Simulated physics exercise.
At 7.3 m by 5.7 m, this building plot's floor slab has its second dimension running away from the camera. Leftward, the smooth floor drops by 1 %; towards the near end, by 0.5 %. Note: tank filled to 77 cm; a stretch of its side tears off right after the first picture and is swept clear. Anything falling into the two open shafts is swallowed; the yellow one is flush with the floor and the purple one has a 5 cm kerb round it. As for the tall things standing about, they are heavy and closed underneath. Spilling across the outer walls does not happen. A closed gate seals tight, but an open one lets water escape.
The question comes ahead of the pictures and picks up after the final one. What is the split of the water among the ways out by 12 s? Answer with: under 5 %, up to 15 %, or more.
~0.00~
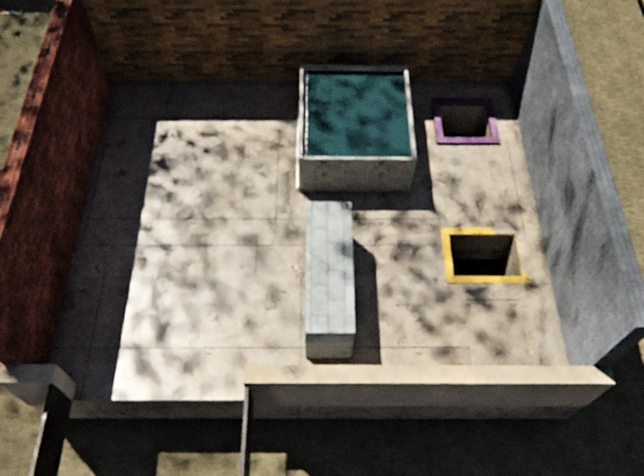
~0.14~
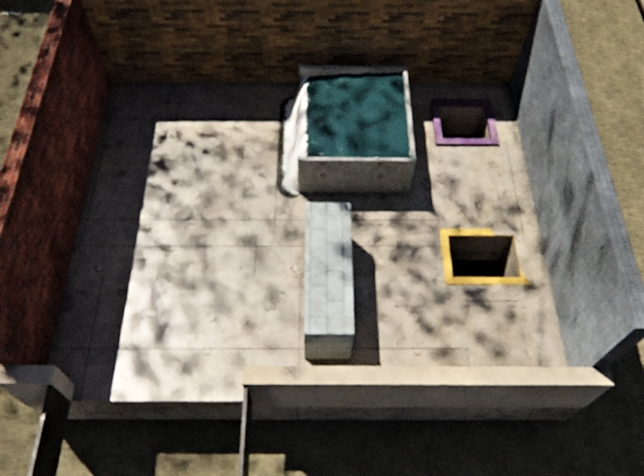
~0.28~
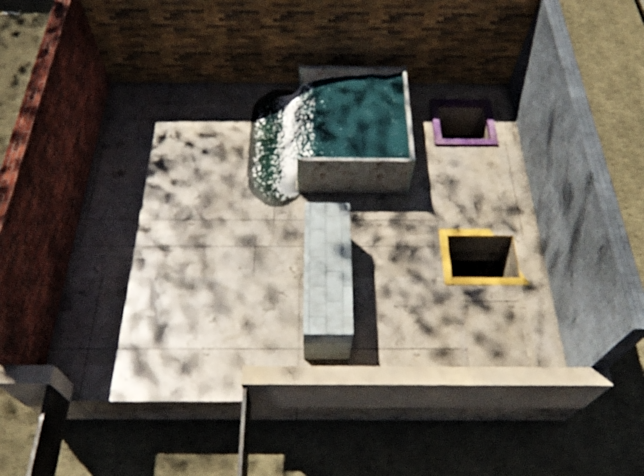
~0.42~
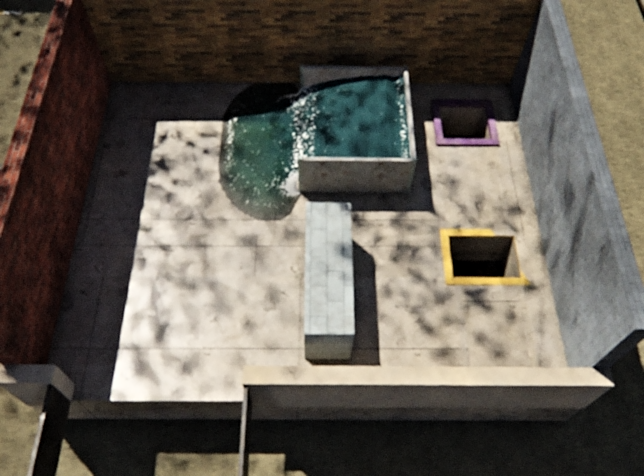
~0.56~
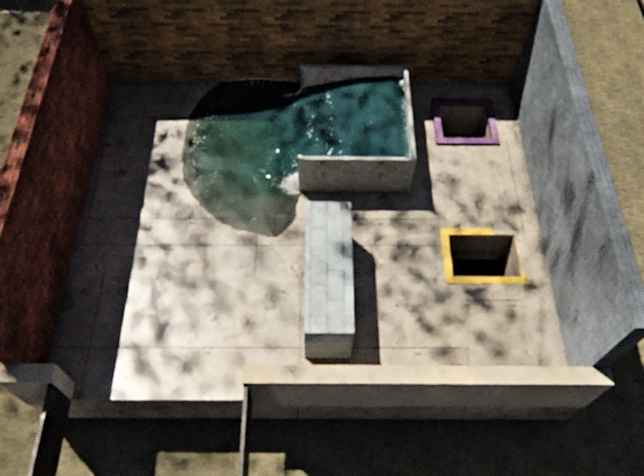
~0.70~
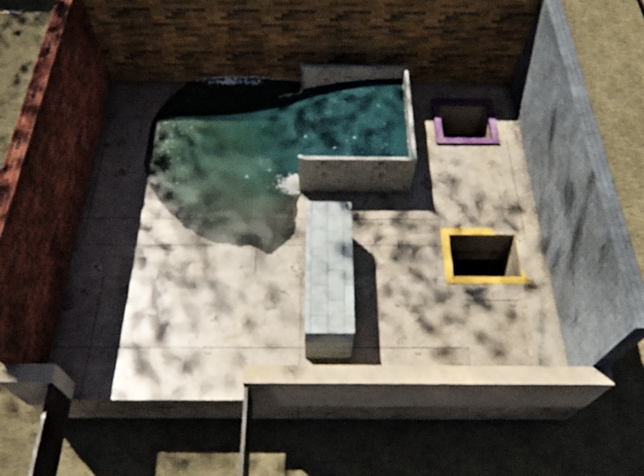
The gate takes more than 15 %; the yellow pit takes less than 5 %; the purple pit takes less than 5 %.
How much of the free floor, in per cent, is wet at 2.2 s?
Roughly 45 % of the floor.
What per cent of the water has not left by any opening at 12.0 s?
Around 44 per cent of the water.
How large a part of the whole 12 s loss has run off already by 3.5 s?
Share gone by then: Approx. 5 %.
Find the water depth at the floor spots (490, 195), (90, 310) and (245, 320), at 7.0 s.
Depths in turn: Roughly 0, 11 and 4 centimetres.
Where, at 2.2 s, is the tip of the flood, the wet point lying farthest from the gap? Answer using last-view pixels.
Somewhere around (45, 382).
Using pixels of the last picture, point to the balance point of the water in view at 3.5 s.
Around (179, 183).
After 1.4 s water covers 40 % of the floor and is deepest (48 cm) near (109, 100); gone so far, the gate 0 %, the yellow pit 0 %, the purple pit 0 %.
After 2.2 s water covers 45 % of the floor and is deepest (48 cm) near (112, 85); gone so far, the gate 0 %, the yellow pit 0 %, the purple pit 0 %.
After 3.5 s water covers 45 % of the floor and is deepest (32 cm) near (47, 370); gone so far, the gate 4 %, the yellow pit 0 %, the purple pit 0 %.
After 7.0 s water covers 70 % of the floor and is deepest (14 cm) near (241, 358); gone so far, the gate 35 %, the yellow pit 0 %, the purple pit 0 %.
After 12.0 s water covers 75 % of the floor and is deepest (10 cm) near (45, 382); gone so far, the gate 55 %, the yellow pit 1 %, the purple pit 0 %.
